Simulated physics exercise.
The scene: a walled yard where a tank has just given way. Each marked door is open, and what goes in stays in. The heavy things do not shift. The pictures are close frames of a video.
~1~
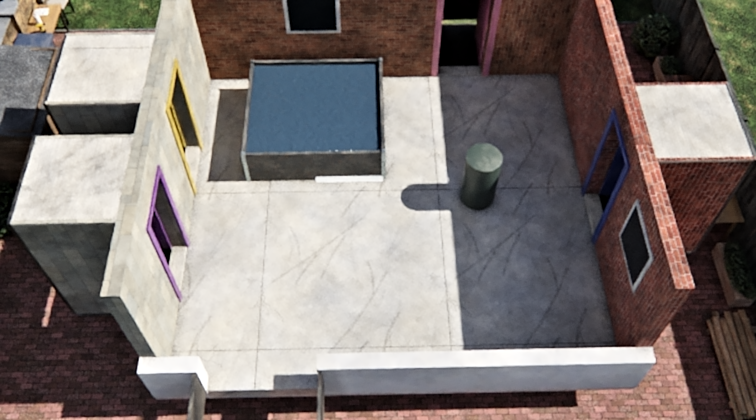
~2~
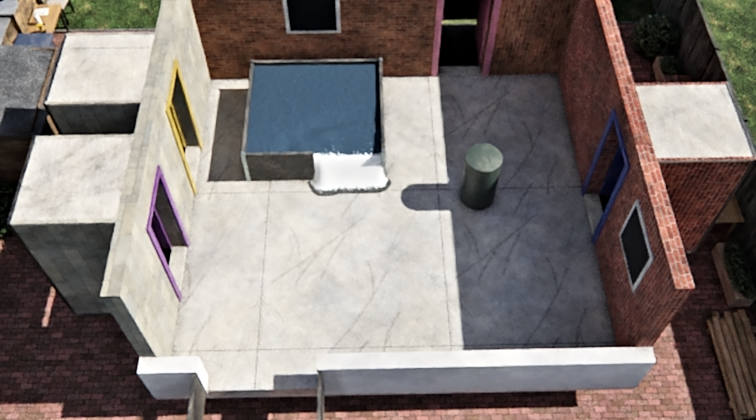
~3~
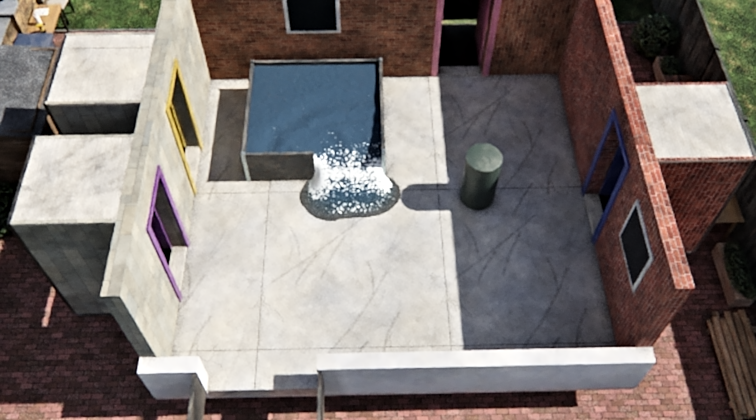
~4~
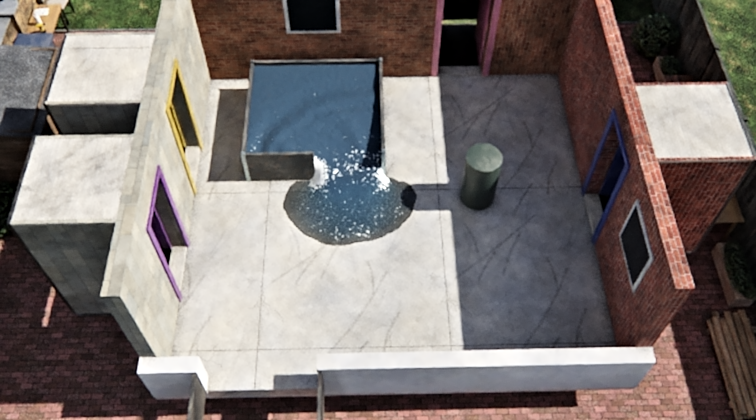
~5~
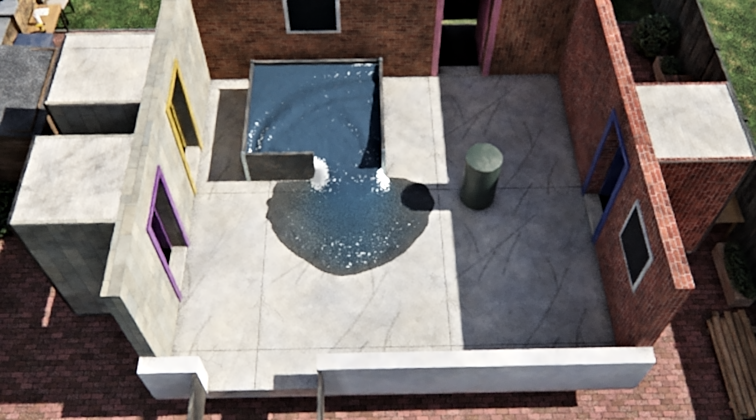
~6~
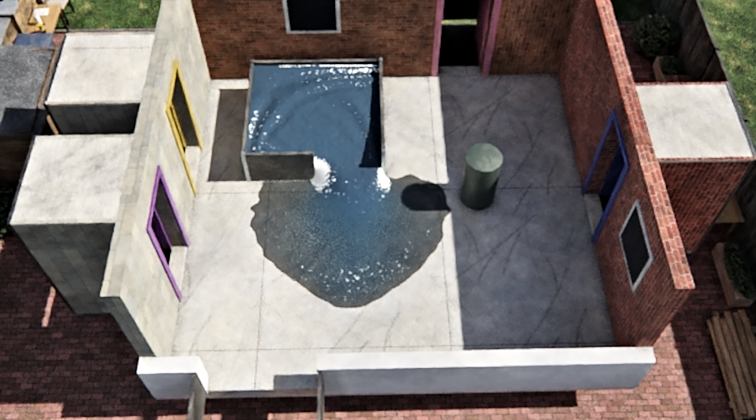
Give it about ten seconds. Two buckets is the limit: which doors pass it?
The pink door floods; the yellow door holds within the limit; the blue door holds within the limit; the purple door holds within the limit.
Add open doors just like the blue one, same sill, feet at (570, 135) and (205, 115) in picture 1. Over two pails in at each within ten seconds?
In turn: Is under, stays under.
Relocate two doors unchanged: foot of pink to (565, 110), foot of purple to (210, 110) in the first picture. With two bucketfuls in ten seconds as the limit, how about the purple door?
One by one: The purple one stays under.
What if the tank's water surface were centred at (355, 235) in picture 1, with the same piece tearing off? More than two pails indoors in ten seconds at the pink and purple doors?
The pink door passes that mark, the purple door goes over.
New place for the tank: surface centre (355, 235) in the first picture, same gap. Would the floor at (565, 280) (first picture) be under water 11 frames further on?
At that place: Flooded.
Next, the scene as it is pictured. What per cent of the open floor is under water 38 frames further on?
I make it 75 per cent.
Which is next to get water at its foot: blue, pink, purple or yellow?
That is the purple one.
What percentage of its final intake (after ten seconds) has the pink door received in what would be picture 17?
Near 0 in a hundred.
A moment on, water covers 35 % of the floor; the pink door not reached, the yellow door not reached, the blue door not reached, the purple door not reached.
Next, water covers 50 % of the floor; the pink door not reached, the yellow door not reached, the blue door not reached, the purple door wet at the sill, nothing in.
Then, water covers 50 % of the floor; the pink door not reached, the yellow door not reached, the blue door wet at the sill, nothing in, the purple door wet at the sill, nothing in.
Later, water covers 75 % of the floor; the pink door wet at the sill, nothing in, the yellow door not reached, the blue door wet at the sill, nothing in, the purple door wet at the sill, nothing in.
In the end, water covers 95 % of the floor; the pink door over two buckets in, the yellow door wet at the sill, nothing in, the blue door wet at the sill, nothing in, the purple door wet at the sill, nothing in.
